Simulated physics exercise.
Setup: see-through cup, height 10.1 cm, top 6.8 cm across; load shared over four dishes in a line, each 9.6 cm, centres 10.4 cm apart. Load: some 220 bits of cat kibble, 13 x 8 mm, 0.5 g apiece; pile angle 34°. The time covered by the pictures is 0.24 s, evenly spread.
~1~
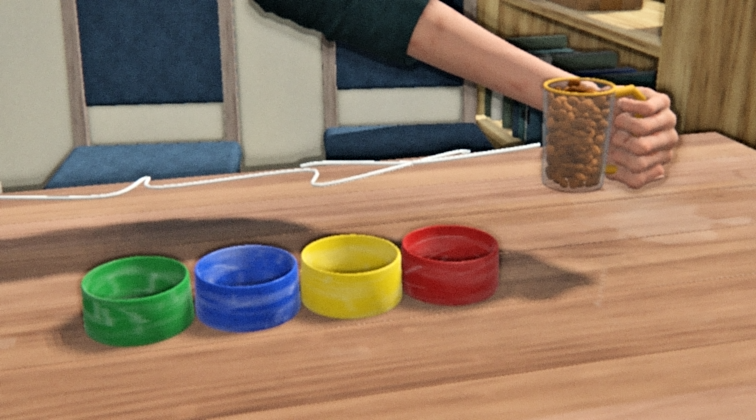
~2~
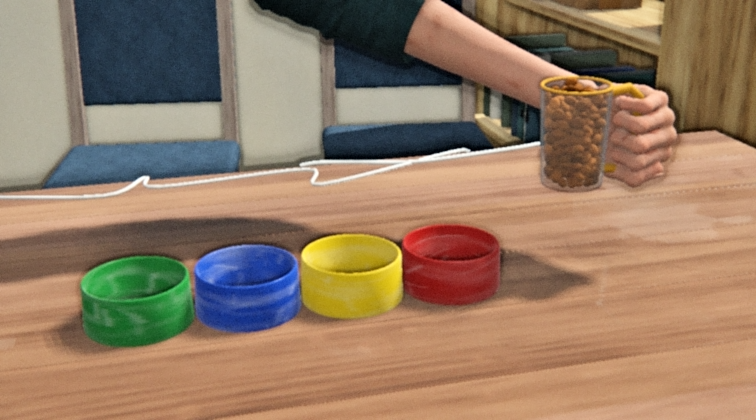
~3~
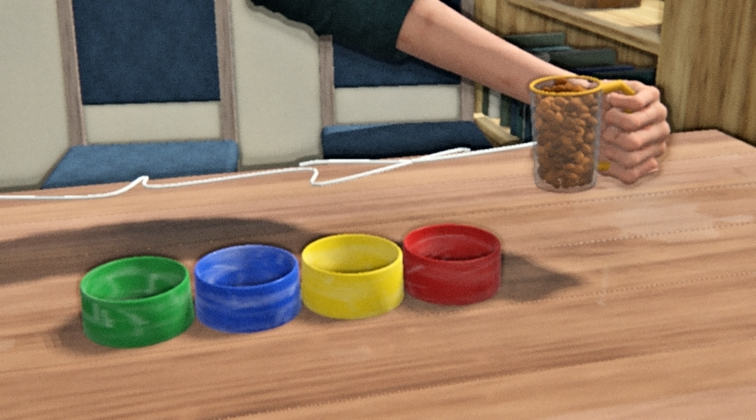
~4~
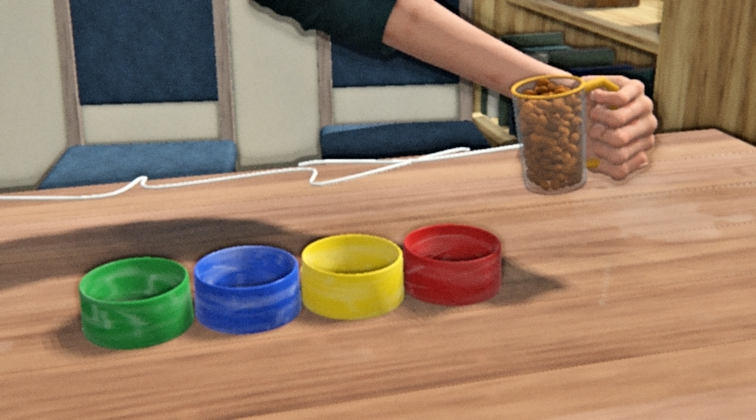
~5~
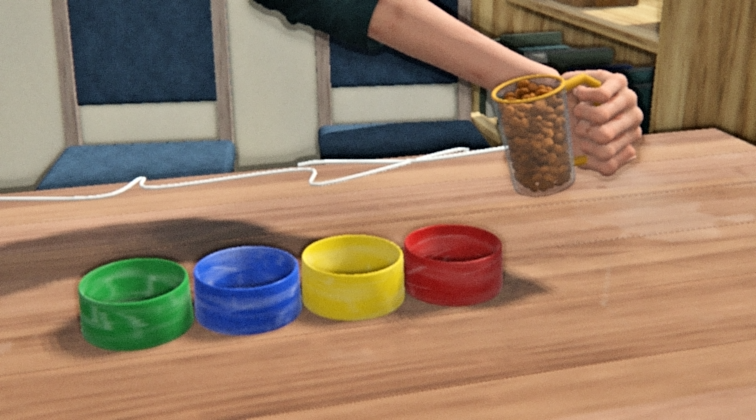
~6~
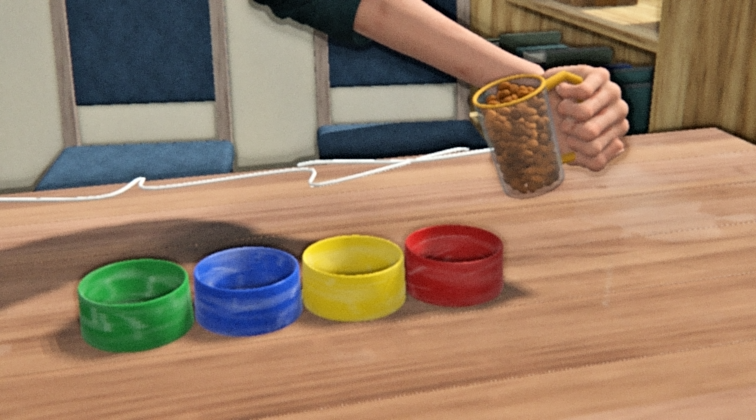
At a wooden table, a hand moves a clear cup of brown kibble left, tilting it slightly.
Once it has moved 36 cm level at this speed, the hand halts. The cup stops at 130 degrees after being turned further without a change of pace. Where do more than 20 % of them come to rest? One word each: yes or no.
Red dish: No; blue dish: No; green dish: Yes; yellow dish: No; counter: No.
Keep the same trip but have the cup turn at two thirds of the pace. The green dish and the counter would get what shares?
In that case you'd see green at 100 and the counter at 0.
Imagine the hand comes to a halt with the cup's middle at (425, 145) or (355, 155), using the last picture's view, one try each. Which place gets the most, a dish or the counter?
I'd expect yellow to win the first try and blue the second.
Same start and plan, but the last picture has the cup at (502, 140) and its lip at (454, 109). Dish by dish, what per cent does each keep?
Final shares - red 0 %, blue 0 %, green 100 %, yellow 0 %.
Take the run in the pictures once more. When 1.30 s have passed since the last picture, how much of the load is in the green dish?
Estimate to date: Some 95 %.
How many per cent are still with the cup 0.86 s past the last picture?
About 85 per cent.
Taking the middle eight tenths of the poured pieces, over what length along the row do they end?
I'd estimate close to 6 cm.
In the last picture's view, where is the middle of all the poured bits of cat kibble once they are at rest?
Estimated resting centre: Around (142, 300).
Then, 0.52 s after the last picture, tilt 72 degrees; cup holds 100 %.
Then, 0.86 s after the last picture, tilt 106 degrees; cup holds 85 %, green 10 %.
Then, 1.30 s after the last picture, tilt 130 degrees; cup holds 0 %, green 95 %.
In the end, red 0 %, blue 0 %, green 95 %, yellow 0 %, counter 5 %.
